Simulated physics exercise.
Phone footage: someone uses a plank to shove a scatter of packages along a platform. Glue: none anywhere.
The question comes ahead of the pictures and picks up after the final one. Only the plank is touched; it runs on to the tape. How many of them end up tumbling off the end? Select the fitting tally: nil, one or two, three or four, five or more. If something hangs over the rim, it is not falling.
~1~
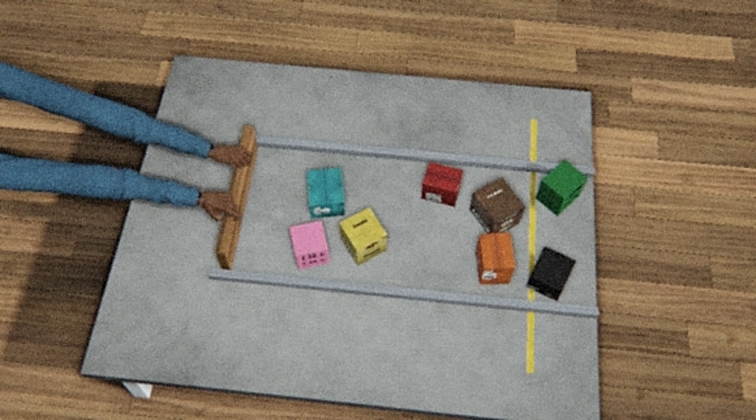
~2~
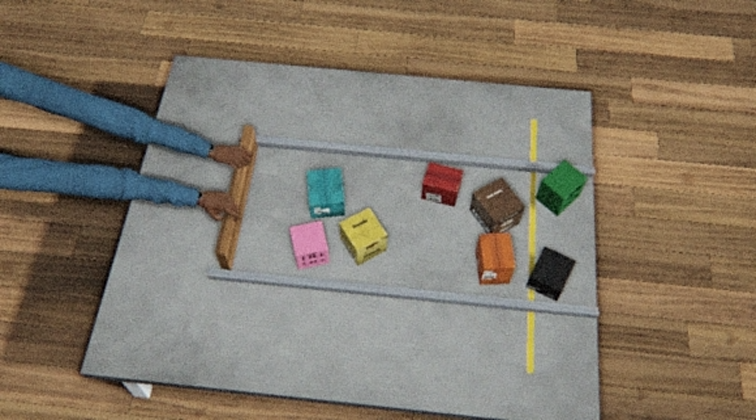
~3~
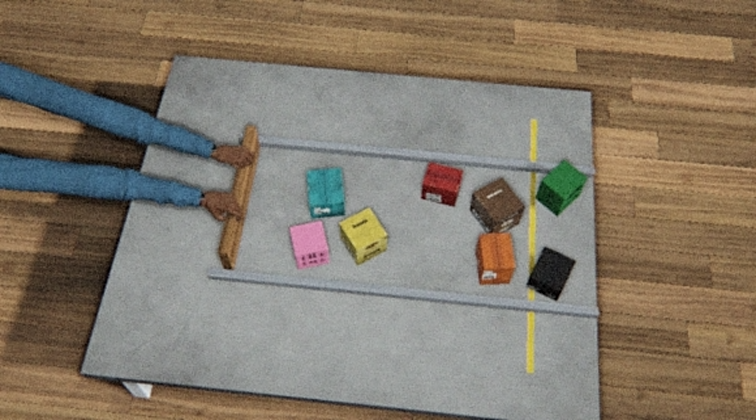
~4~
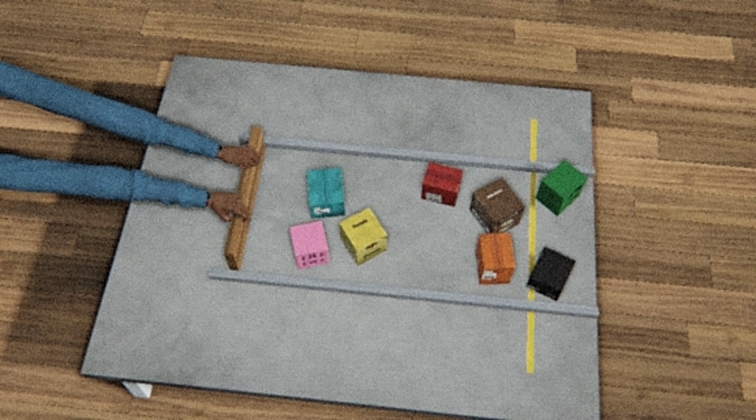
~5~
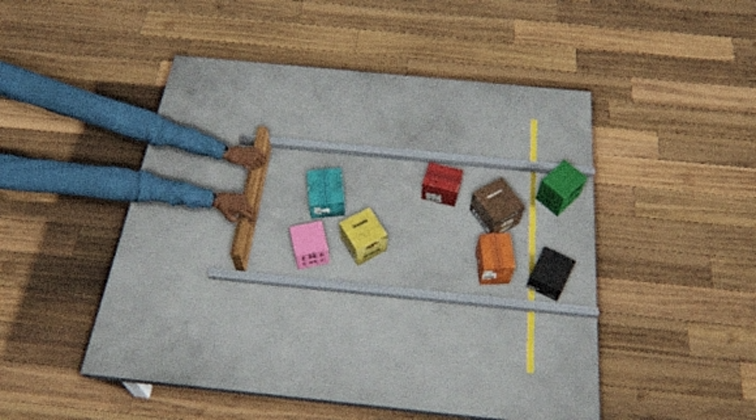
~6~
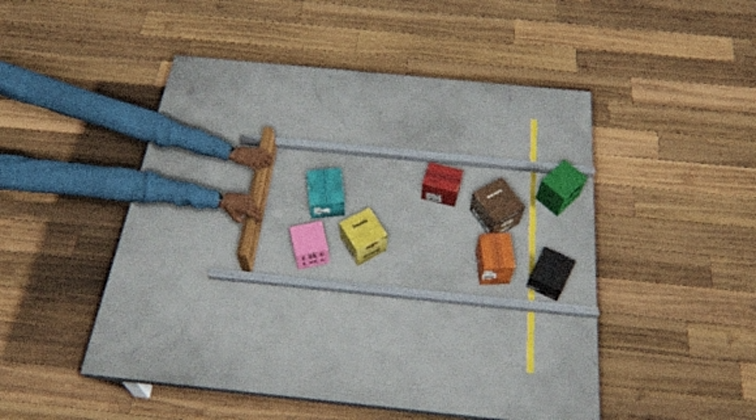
I reckon the ones pushed off reach one but not past two.
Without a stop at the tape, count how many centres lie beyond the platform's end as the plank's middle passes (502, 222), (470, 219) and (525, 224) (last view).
1; 0; 1.
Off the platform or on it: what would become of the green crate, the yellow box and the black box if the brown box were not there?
Outcome: The green crate holds its spot, the yellow box holds its spot, the black box goes off.
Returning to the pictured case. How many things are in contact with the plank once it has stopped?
3 touch it.
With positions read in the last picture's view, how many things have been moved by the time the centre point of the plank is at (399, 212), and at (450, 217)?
One spot: 4. Other spot: 7.
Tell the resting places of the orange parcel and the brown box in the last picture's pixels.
Roughly (593, 280) for the first and roughly (596, 225) for the second.
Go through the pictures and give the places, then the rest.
Green crate (561, 188); black box (551, 274); orange parcel (495, 259); plank (238, 197); tape (532, 235), in the first picture.
Black box (551, 274); red parcel (442, 185), in the second picture.
Orange parcel (495, 259); yellow box (363, 237), in the third picture.
Green crate (561, 188); plank (246, 198), in the fourth picture.
Black box (551, 274); turquoise parcel (326, 193), in the fifth picture.
Green crate (561, 188); black box (551, 274); orange parcel (495, 259); plank (258, 199); tape (532, 235), in the sixth picture.
Soon after, none off yet; green crate at rest near (561, 188); black box at rest near (551, 274); orange parcel at rest near (495, 259).
In the end, the number that fall off is one or two; gone, black box.
